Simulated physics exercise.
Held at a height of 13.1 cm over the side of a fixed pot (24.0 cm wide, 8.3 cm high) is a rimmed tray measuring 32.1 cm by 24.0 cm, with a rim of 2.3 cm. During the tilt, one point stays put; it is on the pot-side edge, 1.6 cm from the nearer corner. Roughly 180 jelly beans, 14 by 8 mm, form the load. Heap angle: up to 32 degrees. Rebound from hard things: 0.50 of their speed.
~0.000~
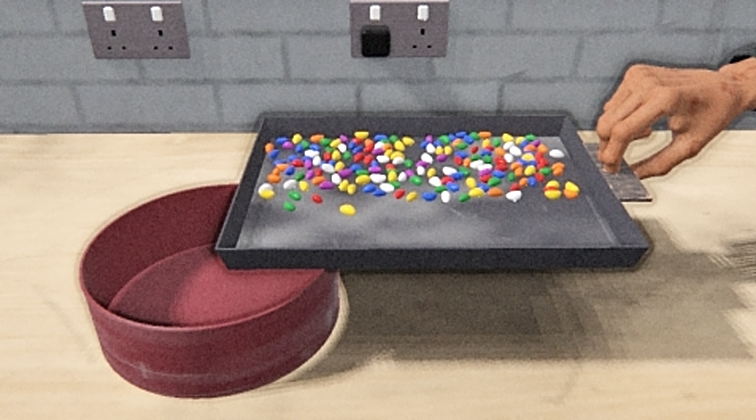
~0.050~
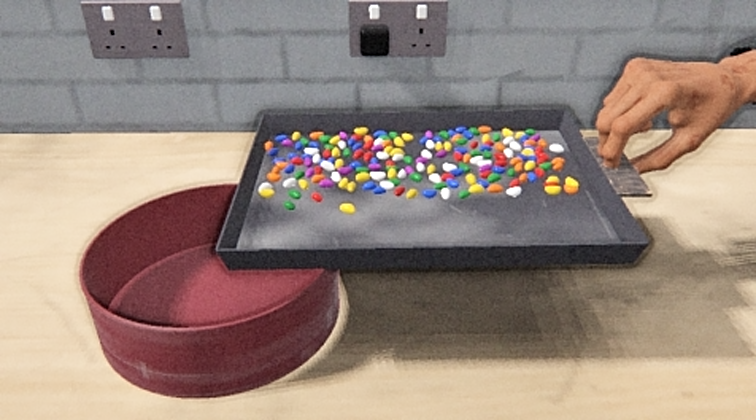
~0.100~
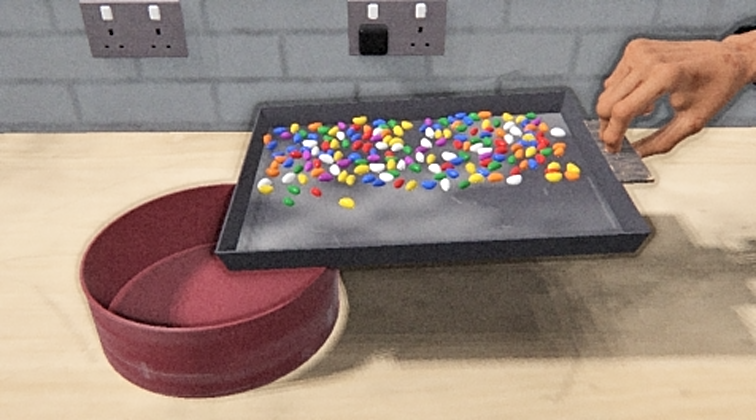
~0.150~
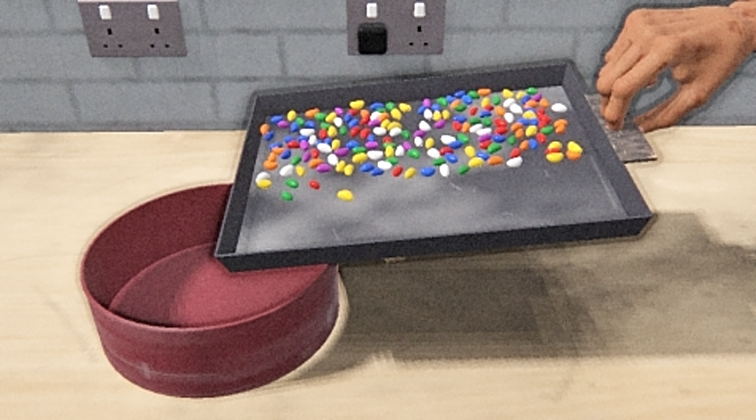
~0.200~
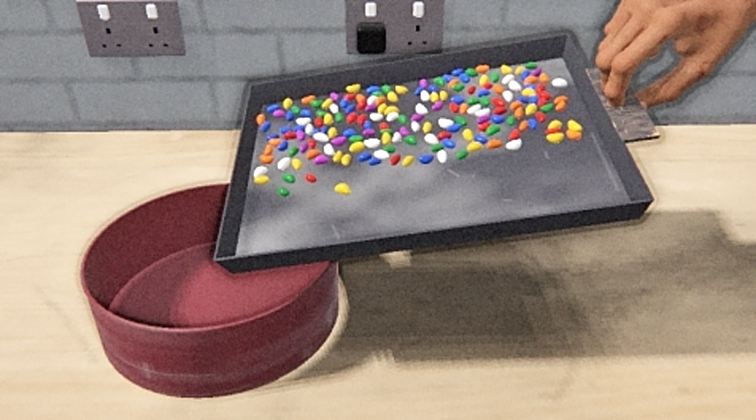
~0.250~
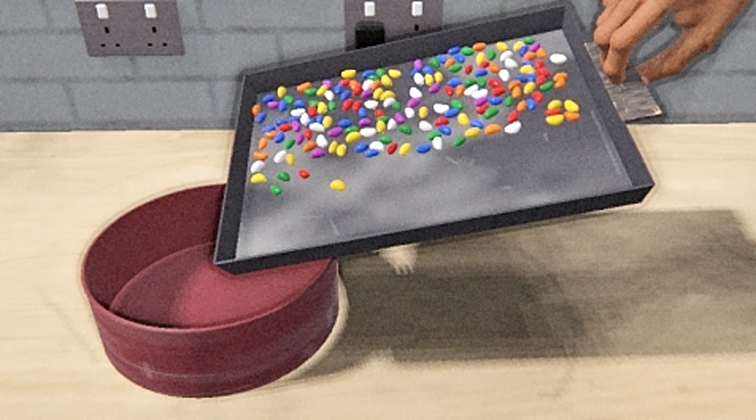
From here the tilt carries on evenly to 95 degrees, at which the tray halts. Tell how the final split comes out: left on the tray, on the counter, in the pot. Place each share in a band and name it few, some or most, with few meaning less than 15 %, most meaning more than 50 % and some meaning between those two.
In the end: Tray few, counter most, pot few.
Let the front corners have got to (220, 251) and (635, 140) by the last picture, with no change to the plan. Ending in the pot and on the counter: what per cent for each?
Pot: 95, counter: 5.
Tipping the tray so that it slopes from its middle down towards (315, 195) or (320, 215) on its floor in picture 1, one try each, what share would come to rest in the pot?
90 and 75 %.
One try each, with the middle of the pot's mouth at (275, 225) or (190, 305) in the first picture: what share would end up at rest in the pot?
Some 0 and 100 per cent.
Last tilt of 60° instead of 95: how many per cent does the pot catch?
10 per cent.
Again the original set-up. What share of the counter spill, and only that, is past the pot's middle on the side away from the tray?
About 70 per cent.
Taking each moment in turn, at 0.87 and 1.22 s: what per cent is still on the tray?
In order, 35 and 5.
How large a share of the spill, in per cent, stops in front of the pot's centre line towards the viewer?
About 100 per cent.
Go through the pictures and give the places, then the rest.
The first frame shows tray tilt 0 degrees, front corners at (225, 245) and (639, 242); middle of the pieces at (422, 165); pot at (213, 244).
The second frame shows tray tilt 1 degrees, front corners at (225, 246) and (639, 238); middle of the pieces at (422, 161).
The third frame shows tray tilt 4 degrees, front corners at (225, 248) and (640, 228), lowest corner left front; middle of the pieces at (421, 150).
The fourth frame shows tray tilt 9 degrees, front corners at (224, 250) and (642, 211), lowest corner left front; middle of the pieces at (420, 134).
The fifth frame shows tray tilt 14 degrees, front corners at (223, 254) and (643, 195), lowest corner left front; middle of the pieces at (417, 118).
The sixth frame shows tray tilt 19 degrees, front corners at (222, 257) and (644, 180), lowest corner left front; middle of the pieces at (413, 103); pot at (213, 245). The tray's pace is about 100 degrees a second.
After 0.62 s, tilt 56 degrees; the tray holds 100 %, the pot 0 %.
Then, at 0.87 s, tilt 81 degrees; the tray holds 35 %, the pot 0 %.
Then, at 1.22 s, tilt 95 degrees; the tray holds 5 %, the pot 5 %.
In the end, at 2.5 s, tray 0 %, counter 95 %, pot 5 %.
